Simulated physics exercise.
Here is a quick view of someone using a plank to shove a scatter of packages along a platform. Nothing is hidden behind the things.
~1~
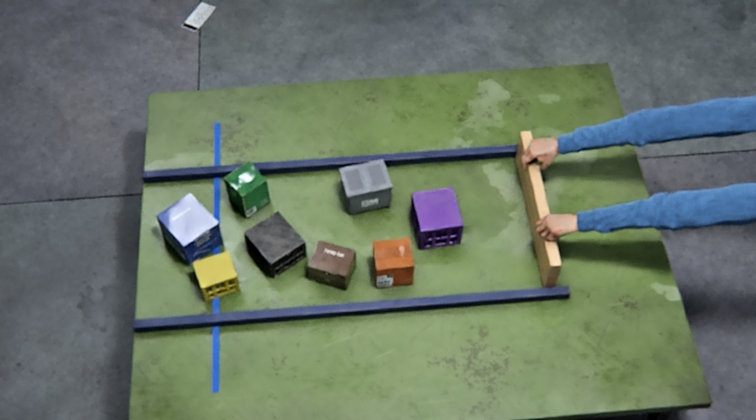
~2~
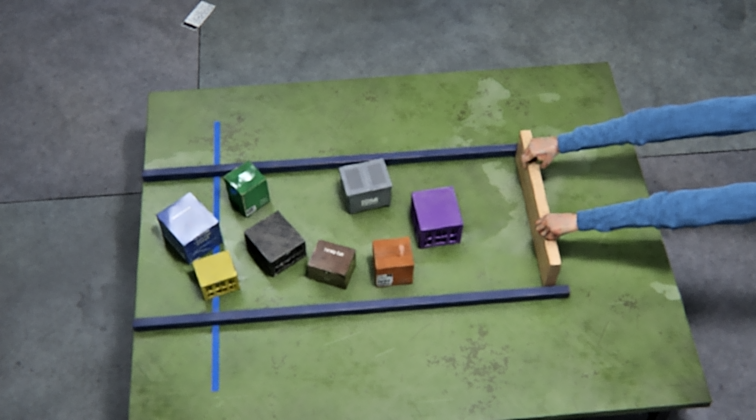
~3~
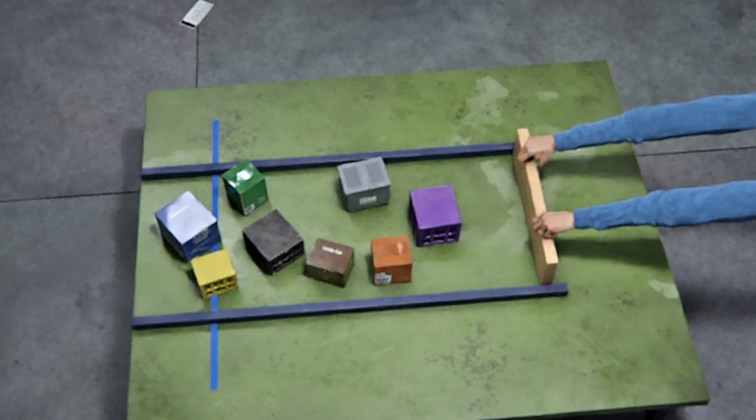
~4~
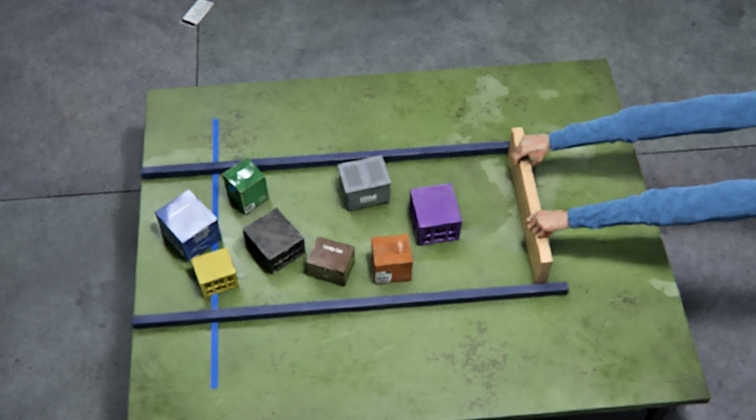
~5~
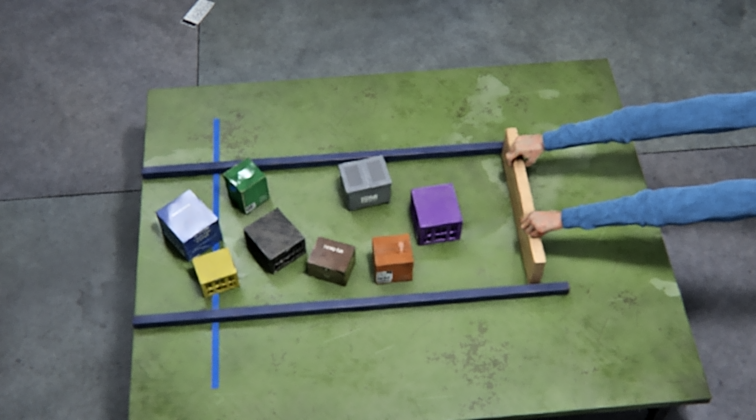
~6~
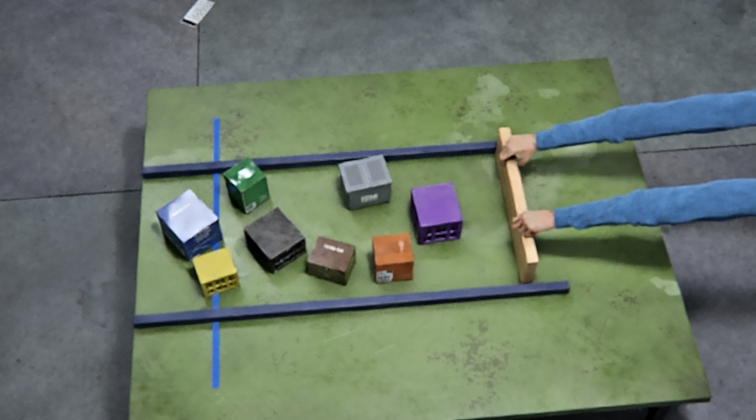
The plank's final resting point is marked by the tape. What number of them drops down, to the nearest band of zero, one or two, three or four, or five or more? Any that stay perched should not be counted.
Nearest band: One or two.
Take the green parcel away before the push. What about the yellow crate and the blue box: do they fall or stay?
The yellow crate? It winds up down. The blue box? It winds up down.
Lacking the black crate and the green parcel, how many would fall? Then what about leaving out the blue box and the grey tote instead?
Fallen: 1 in the first try, 1 in the other.
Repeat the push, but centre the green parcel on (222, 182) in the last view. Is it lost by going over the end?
In that case it never drops.
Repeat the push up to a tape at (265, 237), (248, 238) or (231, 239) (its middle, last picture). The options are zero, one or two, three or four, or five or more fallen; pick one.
One after the other, the answers are zero; zero; either one or two.
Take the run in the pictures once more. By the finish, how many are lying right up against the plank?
It is in contact with 3.
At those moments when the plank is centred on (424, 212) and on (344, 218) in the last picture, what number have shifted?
Counting first: 1, next 5.
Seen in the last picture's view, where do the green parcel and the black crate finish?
You'll find the green parcel at roughly (152, 189) and the black crate at roughly (149, 252).
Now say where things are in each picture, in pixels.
The first frame shows blue box (190, 229); yellow crate (217, 276); green parcel (248, 190); plank (537, 208); tape (216, 245).
The second frame shows yellow crate (217, 275); grey tote (366, 187).
The third frame shows green parcel (246, 188); black crate (274, 242).
The fourth frame shows blue box (189, 226); plank (529, 205).
The fifth frame shows yellow crate (216, 272); purple crate (436, 214).
The sixth frame shows blue box (190, 225); yellow crate (216, 272); green parcel (247, 186); plank (515, 205); tape (216, 241).
Early on, none off yet; blue box at rest near (190, 225); yellow crate at rest near (216, 272); green parcel at rest near (247, 186).
A while later, none off yet; blue box travelled about its own width near (159, 224); yellow crate travelled about its own width near (172, 279); green parcel travelled about its own width near (207, 186).
Finally, the number that fall off is one or two; lost, yellow crate and blue box.
